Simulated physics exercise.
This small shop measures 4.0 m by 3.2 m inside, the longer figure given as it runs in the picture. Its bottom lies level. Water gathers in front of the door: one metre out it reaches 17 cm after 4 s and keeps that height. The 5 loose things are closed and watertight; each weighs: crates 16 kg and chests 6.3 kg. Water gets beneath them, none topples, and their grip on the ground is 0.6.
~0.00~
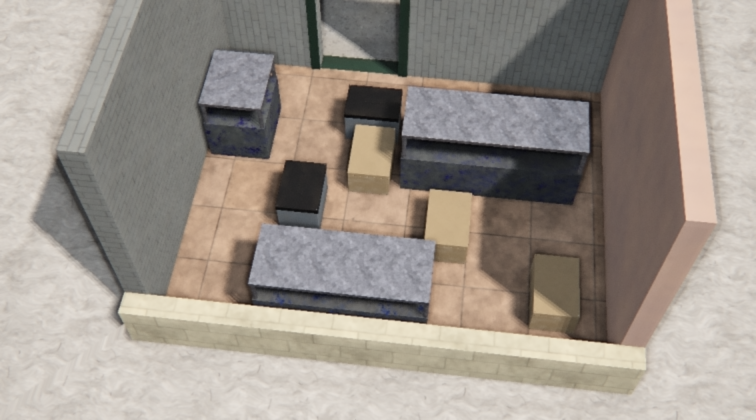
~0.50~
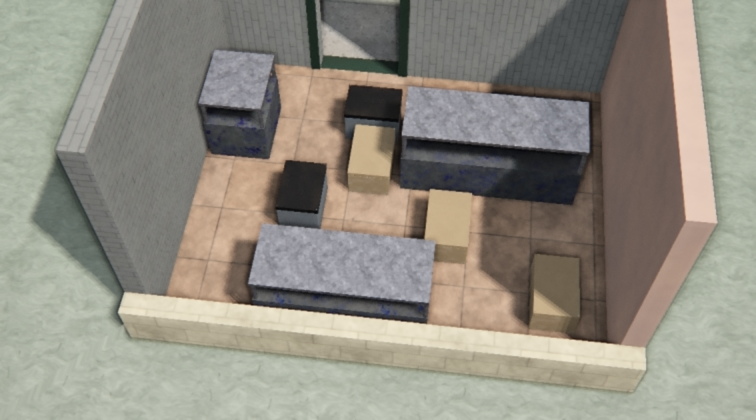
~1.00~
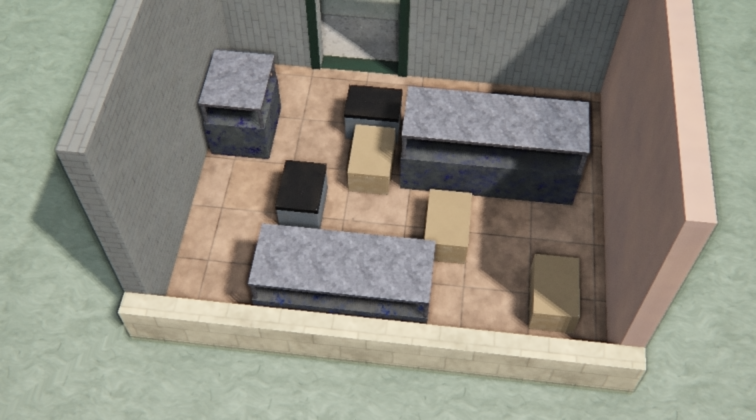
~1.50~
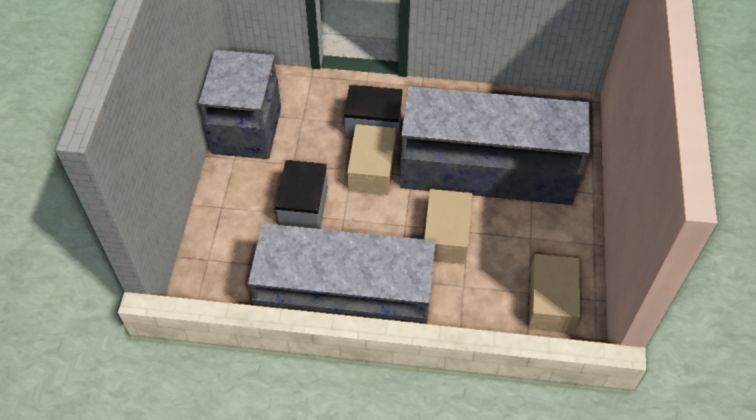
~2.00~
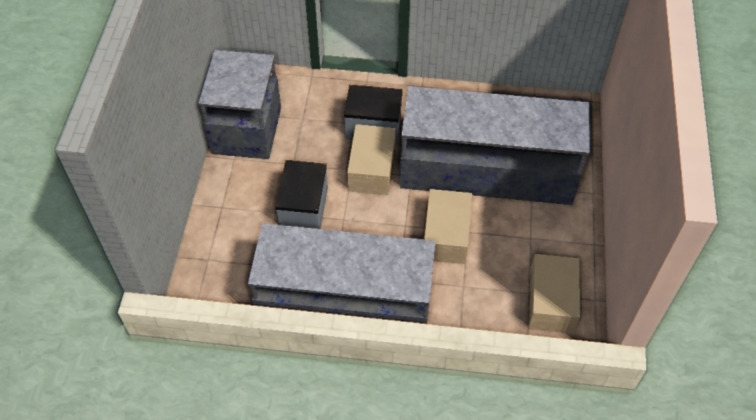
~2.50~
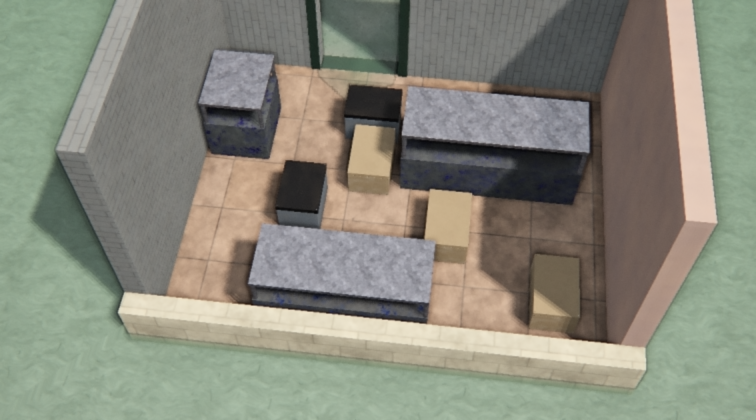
Small walled shop seen from above, its counters, tan crates and dark-topped chests staying still as the pale ground outside turns green.
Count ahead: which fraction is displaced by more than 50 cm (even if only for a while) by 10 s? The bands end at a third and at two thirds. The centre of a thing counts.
It is one to two thirds.
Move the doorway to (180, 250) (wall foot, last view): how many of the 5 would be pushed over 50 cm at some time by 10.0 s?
Then 4.
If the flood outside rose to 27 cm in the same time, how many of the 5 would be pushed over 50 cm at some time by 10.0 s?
Then 4.
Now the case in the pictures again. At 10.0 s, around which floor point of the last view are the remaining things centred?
Near (371, 251).
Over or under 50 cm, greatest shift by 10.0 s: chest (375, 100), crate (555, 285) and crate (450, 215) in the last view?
In turn: Over, under, less.
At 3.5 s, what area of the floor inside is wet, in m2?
About 2.0 m2.
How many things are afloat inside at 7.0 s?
At that moment 2.
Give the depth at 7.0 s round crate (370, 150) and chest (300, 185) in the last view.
Roughly 5 and 5 cm.
After 3.5 s 0 of 5 are over 50 cm from their spots; 0 afloat.
After 4.5 s 0 of 5 are over 50 cm from their spots; 1 afloat.
After 7.0 s 0 of 5 are over 50 cm from their spots; 2 afloat.
After 10.0 s 3 of 5 are over 50 cm from their spots, and 3 have been at some point; 3 afloat.
